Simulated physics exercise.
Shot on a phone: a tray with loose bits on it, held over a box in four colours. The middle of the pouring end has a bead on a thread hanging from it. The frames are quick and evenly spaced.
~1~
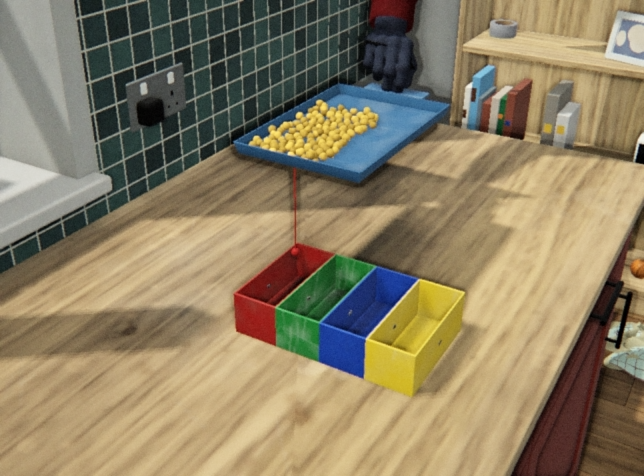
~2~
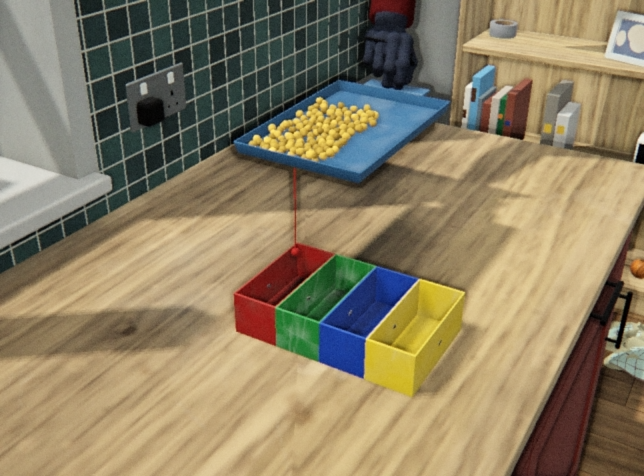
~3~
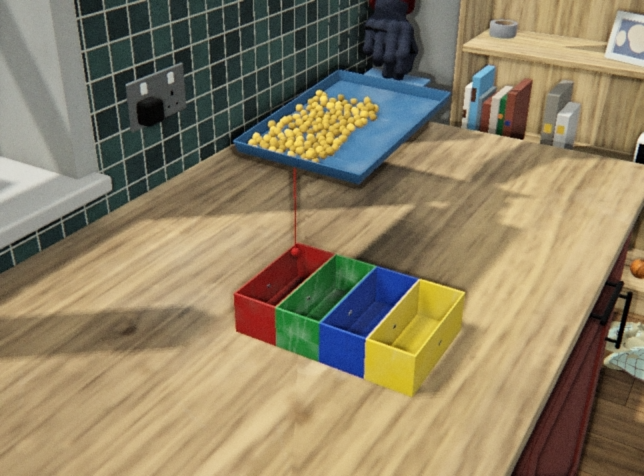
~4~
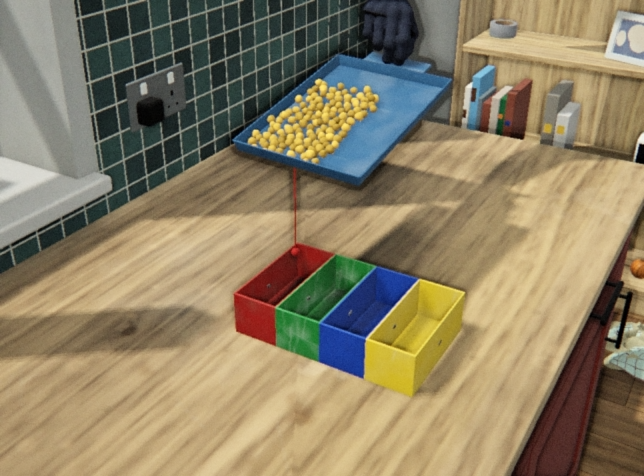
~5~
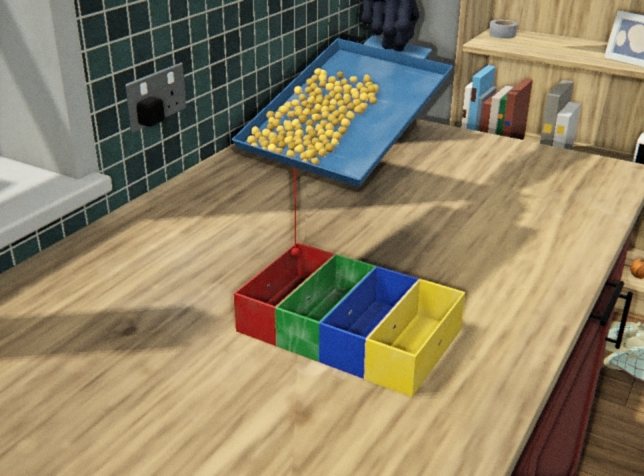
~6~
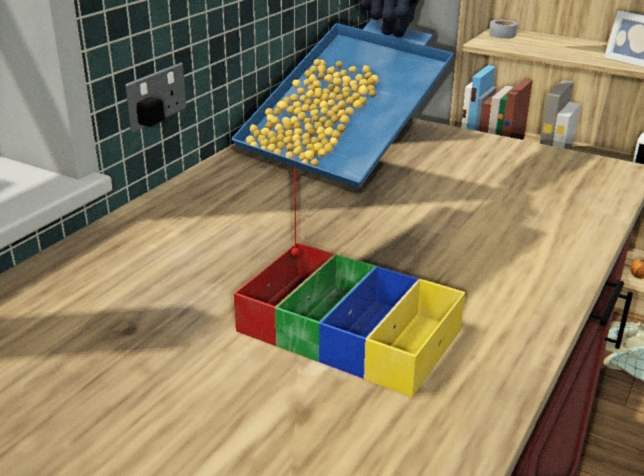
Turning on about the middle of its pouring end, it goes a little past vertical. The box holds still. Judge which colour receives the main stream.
Receiving the main stream: Green.
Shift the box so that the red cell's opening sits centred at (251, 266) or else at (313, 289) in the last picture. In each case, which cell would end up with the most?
Try 1 - blue. Try 2 - that red cell.
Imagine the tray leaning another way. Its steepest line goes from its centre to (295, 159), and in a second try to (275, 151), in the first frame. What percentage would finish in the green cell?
About 10 % and about 0 %.
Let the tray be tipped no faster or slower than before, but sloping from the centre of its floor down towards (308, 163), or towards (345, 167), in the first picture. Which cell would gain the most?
The red one first, the green cell second.
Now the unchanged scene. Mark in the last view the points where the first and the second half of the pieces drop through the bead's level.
I'd say close to (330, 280) at first and close to (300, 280) later on.
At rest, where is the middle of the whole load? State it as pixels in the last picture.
Roughly pixel (308, 327).
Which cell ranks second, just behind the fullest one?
Place 2: Red.
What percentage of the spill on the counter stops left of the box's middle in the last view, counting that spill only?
90 per cent, about.
Just after the last frame, tray tipped steeply; almost all on the tray; just a few falling or outside the box.
A moment on, tray tipped past a quarter turn; roughly two thirds on the tray; about a tenth in the green cell; just a few in the blue cell; just a few in the red cell; roughly a quarter falling or outside the box.
Further on, tray tipped past a quarter turn; roughly half in the green cell; roughly a quarter in the red cell; about a tenth in the blue cell; just a few in the yellow cell; about a tenth falling or outside the box.
When it is over, tray tipped past a quarter turn; roughly half in the green cell; roughly a quarter in the red cell; about a tenth in the blue cell; just a few in the yellow cell; about a tenth outside the box.
